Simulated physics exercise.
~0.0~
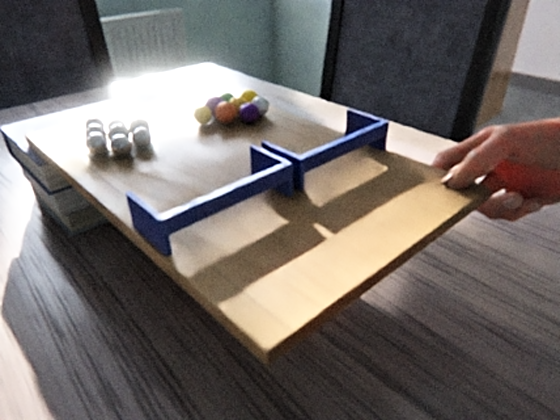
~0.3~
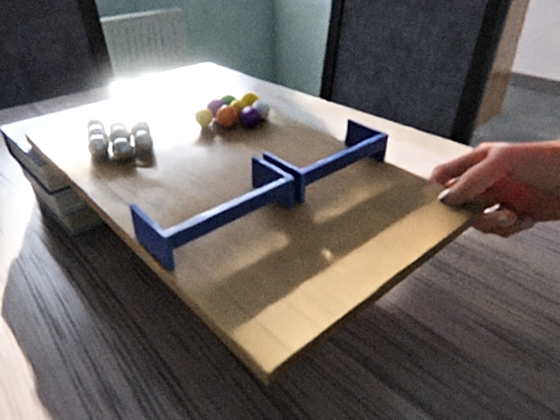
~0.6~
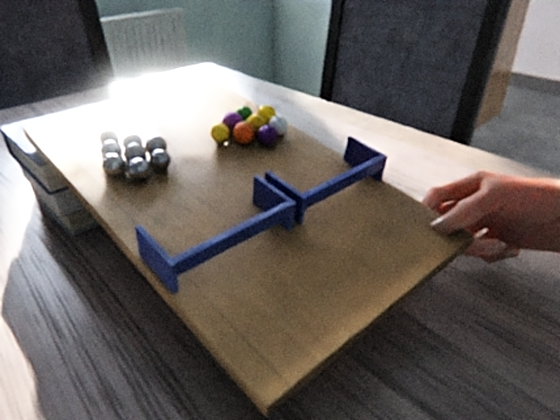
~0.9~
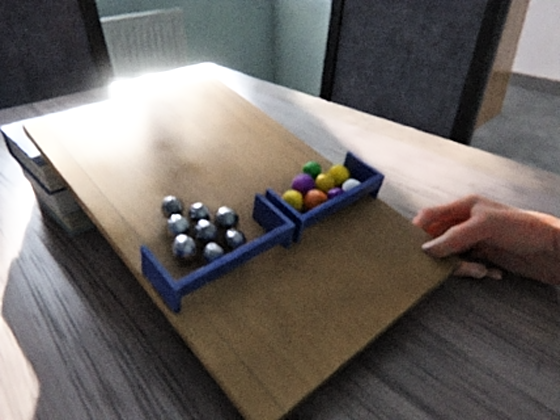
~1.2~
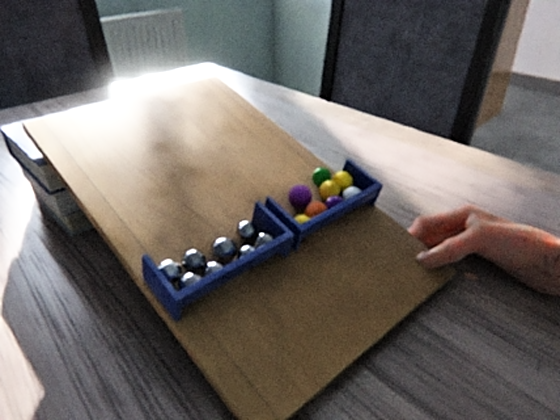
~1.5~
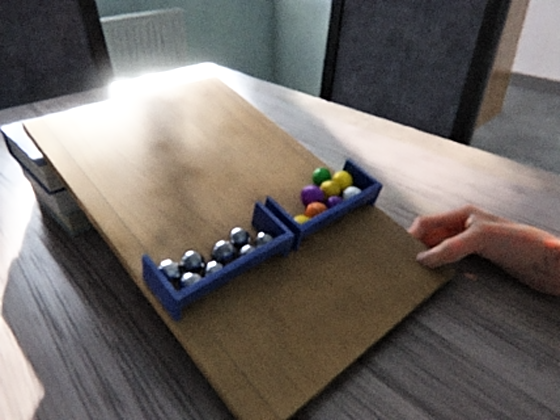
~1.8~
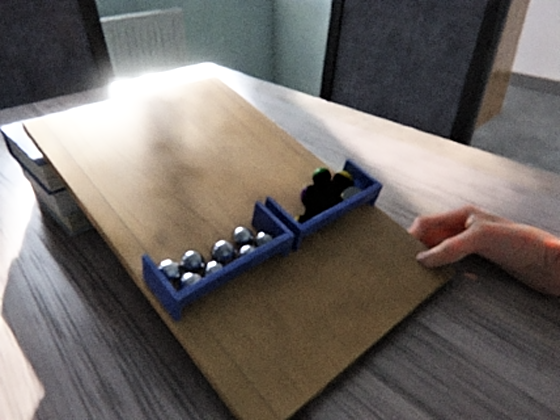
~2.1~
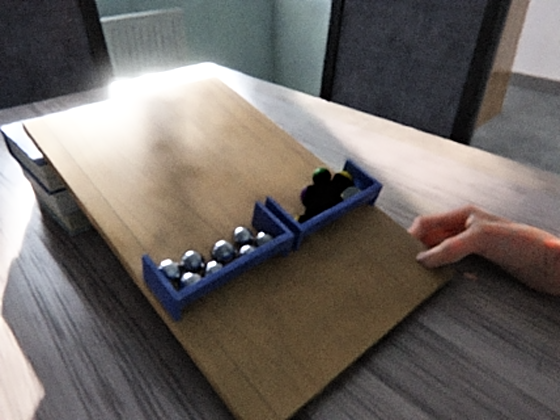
On a wooden table, a hand lowering one end of a board, silver and colourful balls rolling down and resting behind blue bars.
